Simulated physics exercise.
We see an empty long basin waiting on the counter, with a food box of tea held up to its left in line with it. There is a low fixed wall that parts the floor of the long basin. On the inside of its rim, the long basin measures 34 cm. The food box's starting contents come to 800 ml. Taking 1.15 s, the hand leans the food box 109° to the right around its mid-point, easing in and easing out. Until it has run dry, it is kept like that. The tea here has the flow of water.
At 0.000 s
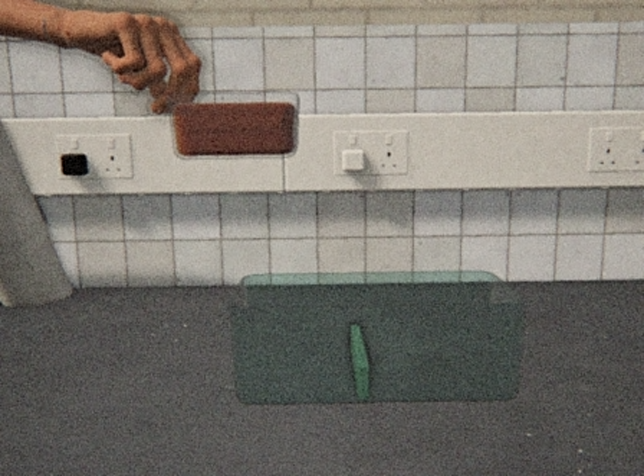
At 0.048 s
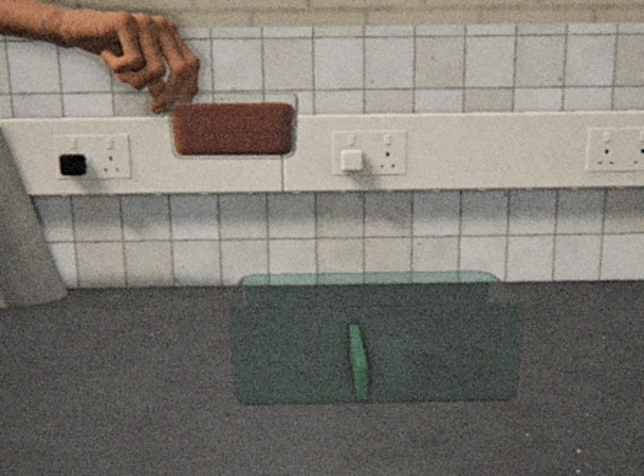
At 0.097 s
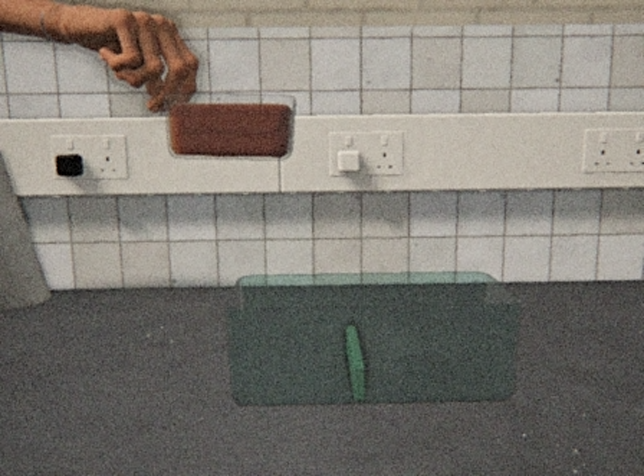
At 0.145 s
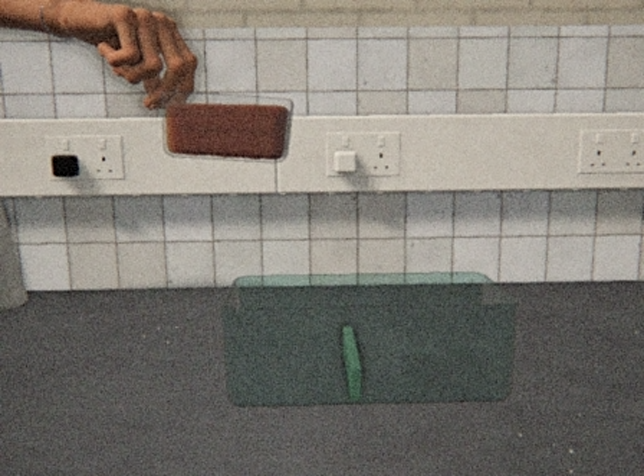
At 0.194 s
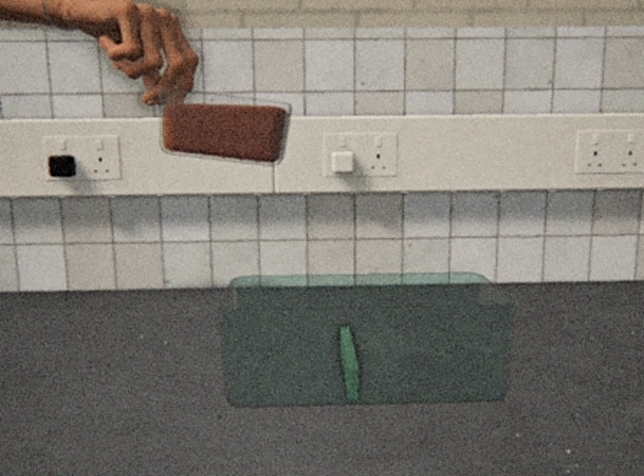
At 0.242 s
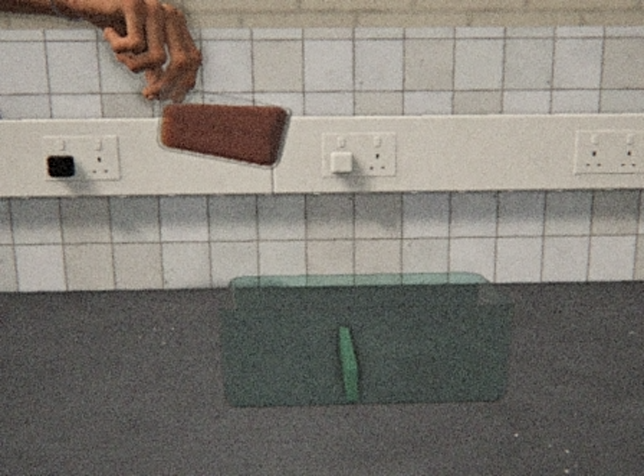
A hand tilting a reddish-brown box slightly to the right above a dark counter holding a translucent green basin, beside wall sockets.
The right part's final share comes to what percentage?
It comes to roughly 64 %.
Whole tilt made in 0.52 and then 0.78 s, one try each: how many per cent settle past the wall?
Respectively 45 and 60 %.
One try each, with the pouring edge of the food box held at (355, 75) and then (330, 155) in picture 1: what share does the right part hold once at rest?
Try 1: 85 %; try 2: 75 %.
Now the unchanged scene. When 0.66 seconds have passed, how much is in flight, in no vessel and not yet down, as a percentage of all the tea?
My guess is roughly 44 %.
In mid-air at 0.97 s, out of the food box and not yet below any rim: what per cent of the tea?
9 per cent, roughly.
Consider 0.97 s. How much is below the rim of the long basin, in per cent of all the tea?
The share is close to 84 percent.
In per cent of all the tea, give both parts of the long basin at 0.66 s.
About 3 % left, 12 % right.
By 0.66 s the tilt is 68° and 41 per cent is still to pour, 3 is left of the wall and 12 right of it.
By 0.97 s the tilt is 103° and 6 per cent is still to pour, 20 is left of the wall and 63 right of it.
By 1.30 s the tilt is 109° and 0 per cent is still to pour, 32 is left of the wall and 64 right of it.
By 1.65 s the tilt is 109° and 0 per cent is still to pour, 33 is left of the wall and 64 right of it.
At rest 33 per cent lies left of the wall, 64 right of it and 3 outside.
